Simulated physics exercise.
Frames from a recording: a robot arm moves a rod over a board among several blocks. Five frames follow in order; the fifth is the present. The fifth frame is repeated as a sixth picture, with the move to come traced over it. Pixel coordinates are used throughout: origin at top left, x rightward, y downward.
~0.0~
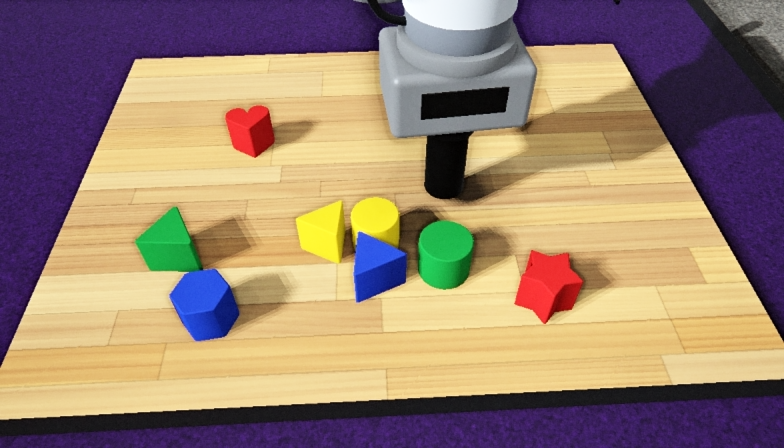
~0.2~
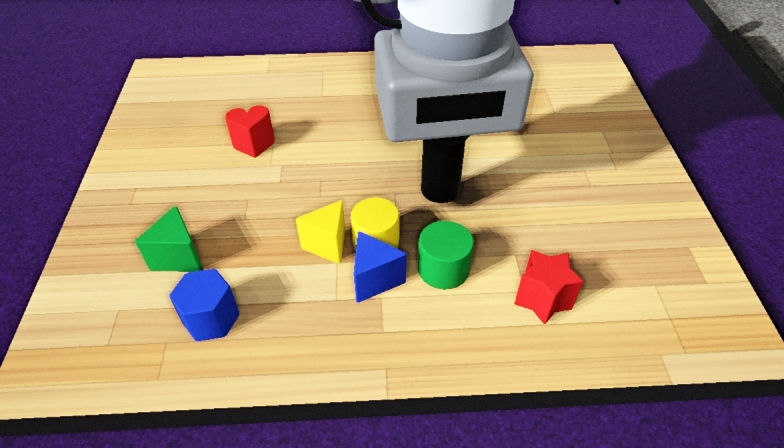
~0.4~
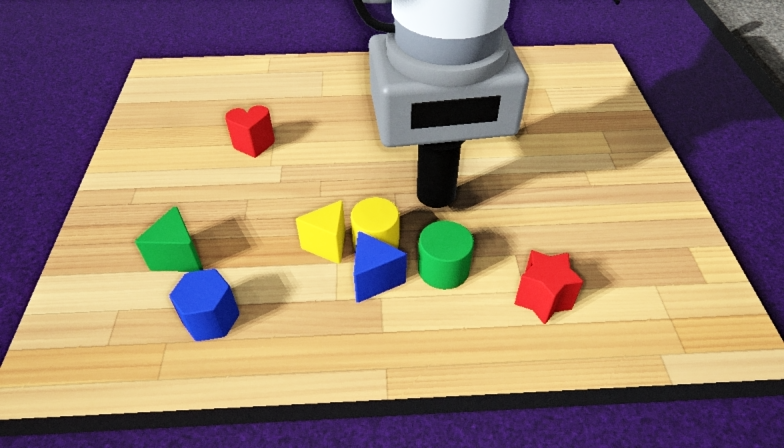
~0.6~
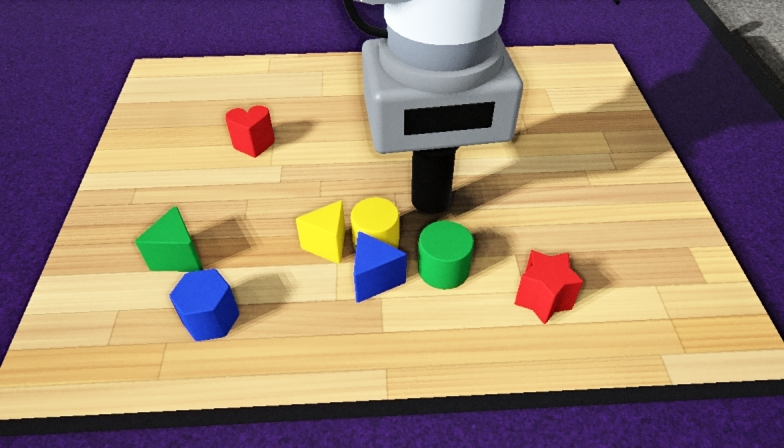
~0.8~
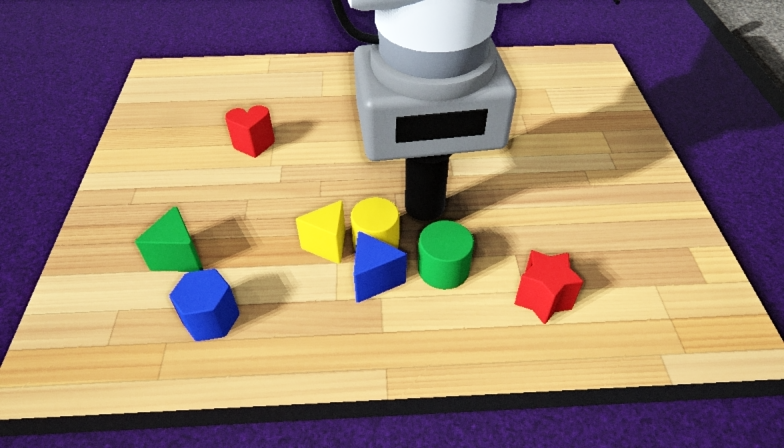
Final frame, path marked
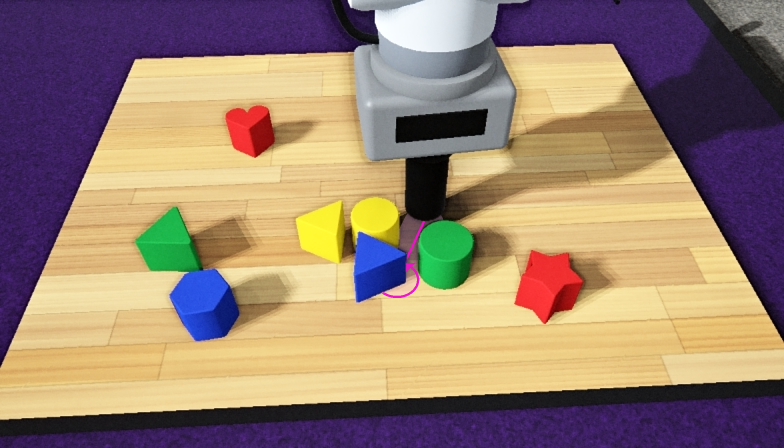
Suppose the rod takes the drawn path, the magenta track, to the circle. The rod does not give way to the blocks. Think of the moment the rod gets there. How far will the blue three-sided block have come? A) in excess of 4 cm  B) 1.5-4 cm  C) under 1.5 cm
I'll go with B - 1.5-4 cm.
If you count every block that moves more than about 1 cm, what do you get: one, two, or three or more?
Three or more move.
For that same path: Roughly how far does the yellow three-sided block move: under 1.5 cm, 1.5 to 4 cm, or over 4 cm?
Its final spot will lie within 1.5 cm of the current one.
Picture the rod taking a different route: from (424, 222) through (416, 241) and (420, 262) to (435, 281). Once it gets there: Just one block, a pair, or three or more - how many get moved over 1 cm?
I'd put the number at one.
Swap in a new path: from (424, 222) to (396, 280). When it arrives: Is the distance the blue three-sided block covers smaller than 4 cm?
It seems so.
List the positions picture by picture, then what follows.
Lower end of the rod (443, 186), tops of blocks, yellow three-sided block (325, 217), blue three-sided block (373, 252), yellow circular block (375, 214), green circular block (447, 240), in the first picture.
Rod (440, 190), blocks as before, in the second picture.
Rod (436, 195), blocks as before, in the third picture.
Rod (431, 200), blocks as before, in the fourth picture.
Rod (425, 207), yellow three-sided block (325, 217), blue three-sided block (373, 252), yellow circular block (375, 214), green circular block (447, 240), in the fifth picture.
The drawn path runs in a line from (424, 222) to (397, 279).
The first path, step by step. Halfway along, rod (411, 235); blue three-sided block (369, 253), turned 15° anticlockwise; yellow circular block (366, 219); green circular block (448, 246).
At the end, rod (397, 265); yellow three-sided block (321, 216); blue three-sided block (356, 265); yellow circular block (360, 224); green circular block (449, 255).
